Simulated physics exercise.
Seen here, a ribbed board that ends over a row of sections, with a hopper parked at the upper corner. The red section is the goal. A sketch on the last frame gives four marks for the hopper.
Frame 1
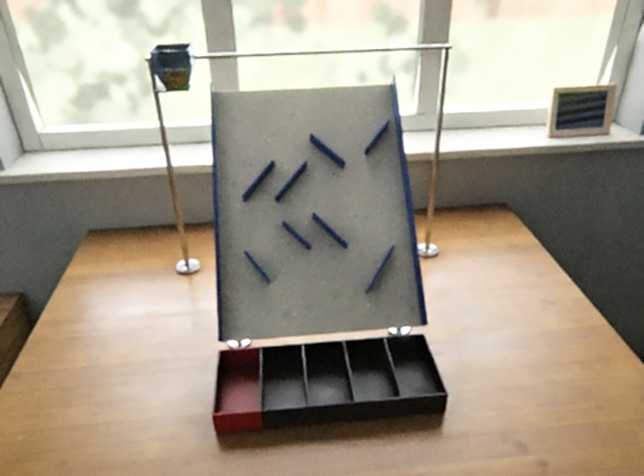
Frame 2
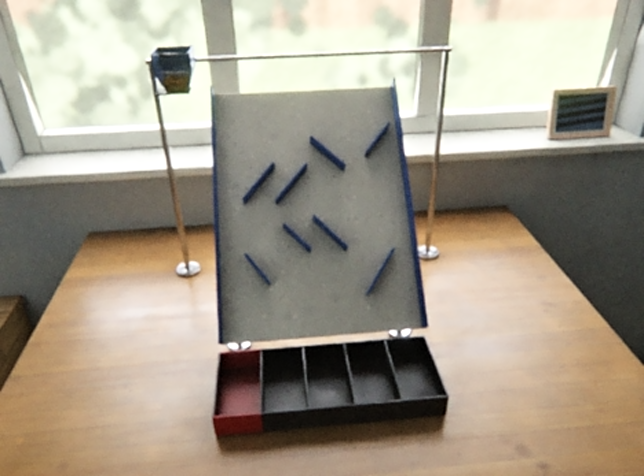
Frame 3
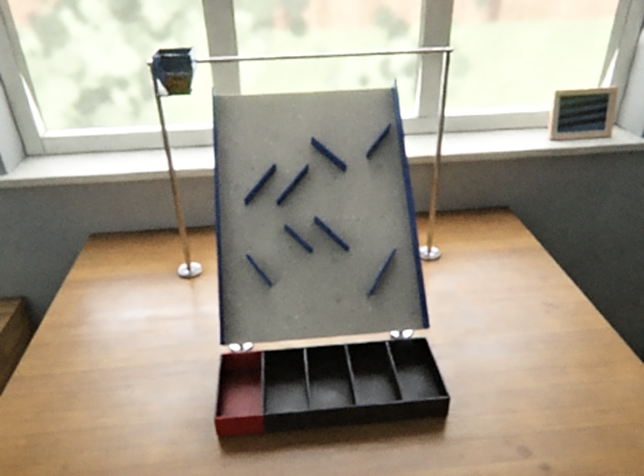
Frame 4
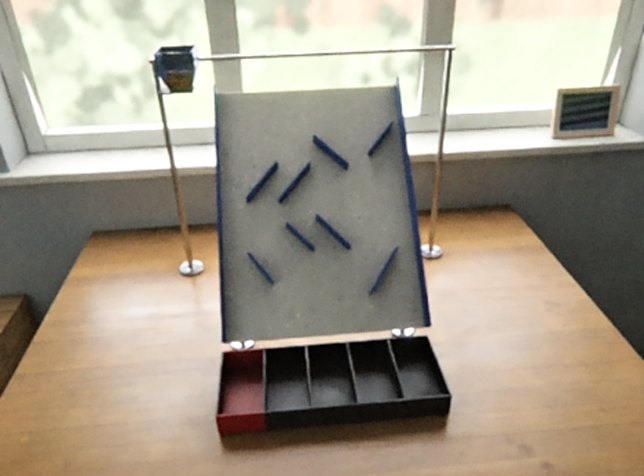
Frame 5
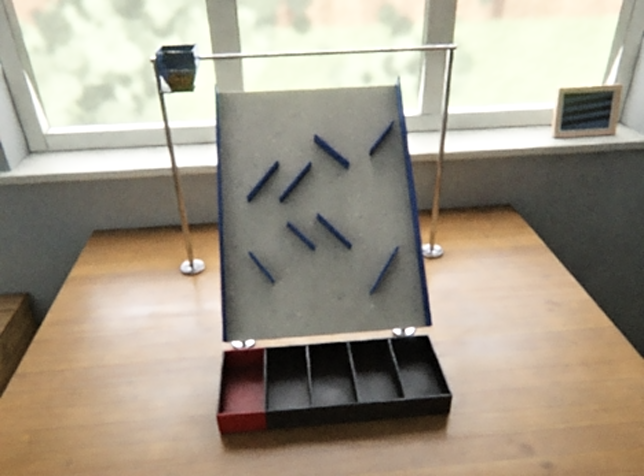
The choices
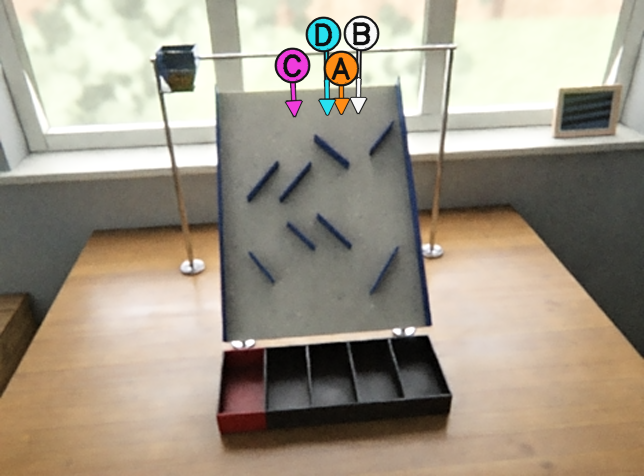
On a wooden table by a window, a ribbed board stands above a sectioned tray, a hopper hanging upper left, nothing visibly moving.
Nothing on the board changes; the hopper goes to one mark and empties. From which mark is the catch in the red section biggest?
C beats the others.
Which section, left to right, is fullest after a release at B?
The third from the left.
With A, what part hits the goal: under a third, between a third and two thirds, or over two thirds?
It is under a third.
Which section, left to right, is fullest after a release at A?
It is the third one.
On the marked copy, mark A meets the board at (341, 108); mark B meets the board at (358, 107); mark C meets the board at (294, 110); mark D meets the board at (327, 109).
For mark A, none at all in the red section, the bulk in other sections, close to a quarter outside the box.
For mark B, none at all in the red section, all but a few in other sections, a small share outside the box.
For mark C, close to half in the red section, close to a third in other sections, a small share outside the box.
For mark D, only a few in the red section, the bulk in other sections, a small share outside the box.
